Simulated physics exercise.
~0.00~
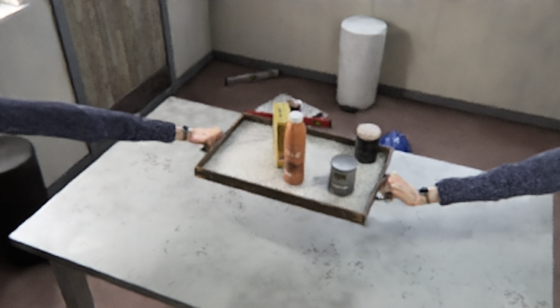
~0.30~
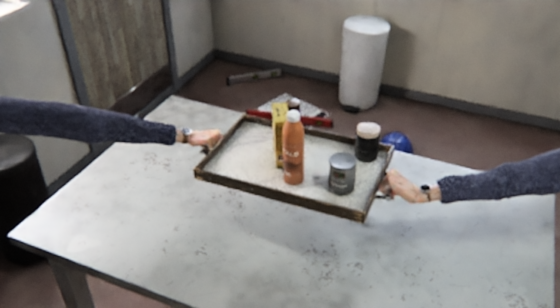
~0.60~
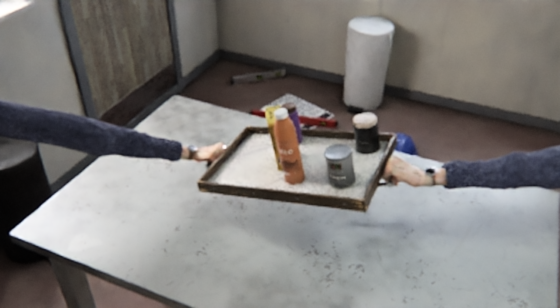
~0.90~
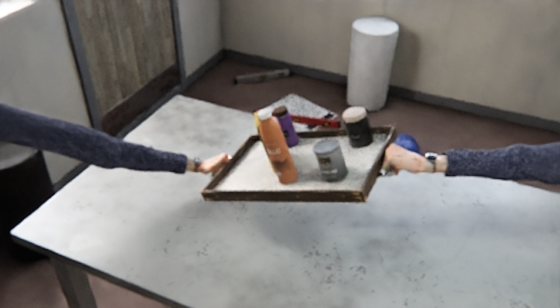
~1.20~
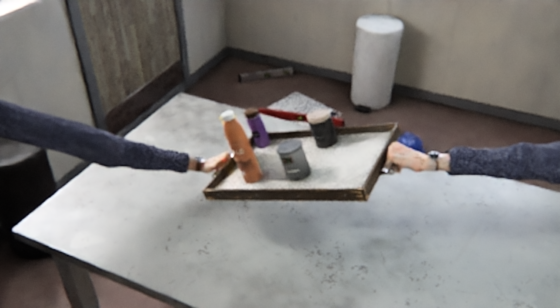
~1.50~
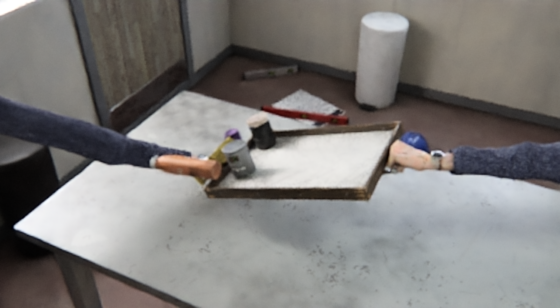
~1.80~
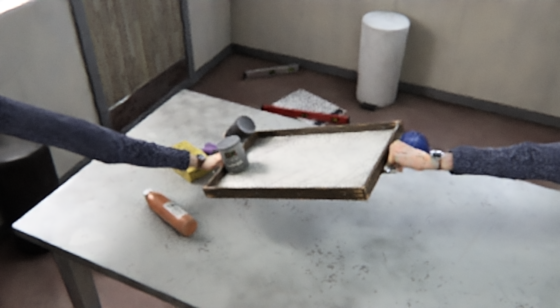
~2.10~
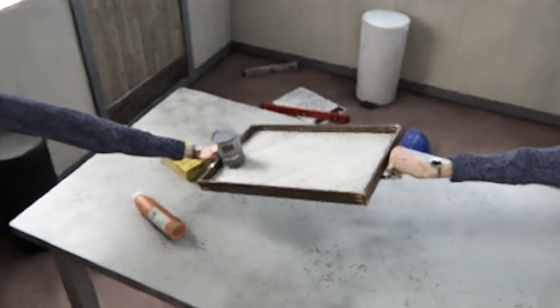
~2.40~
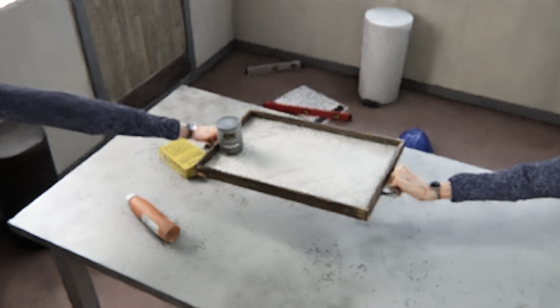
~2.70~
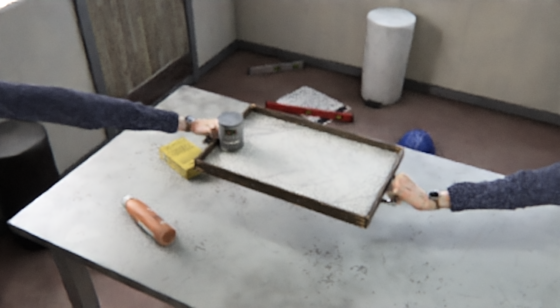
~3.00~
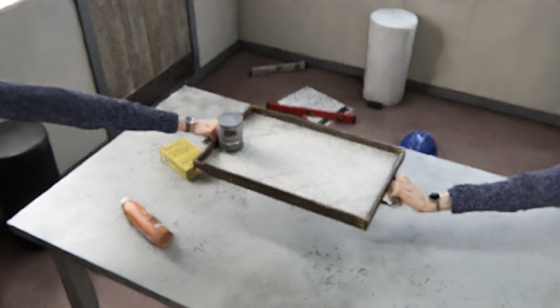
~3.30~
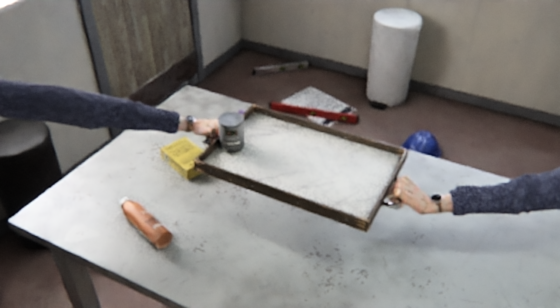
Tray held by two hands tipping left, spilling bottle, packet, shaker and black jar, then levelling with the grey tin still upright.
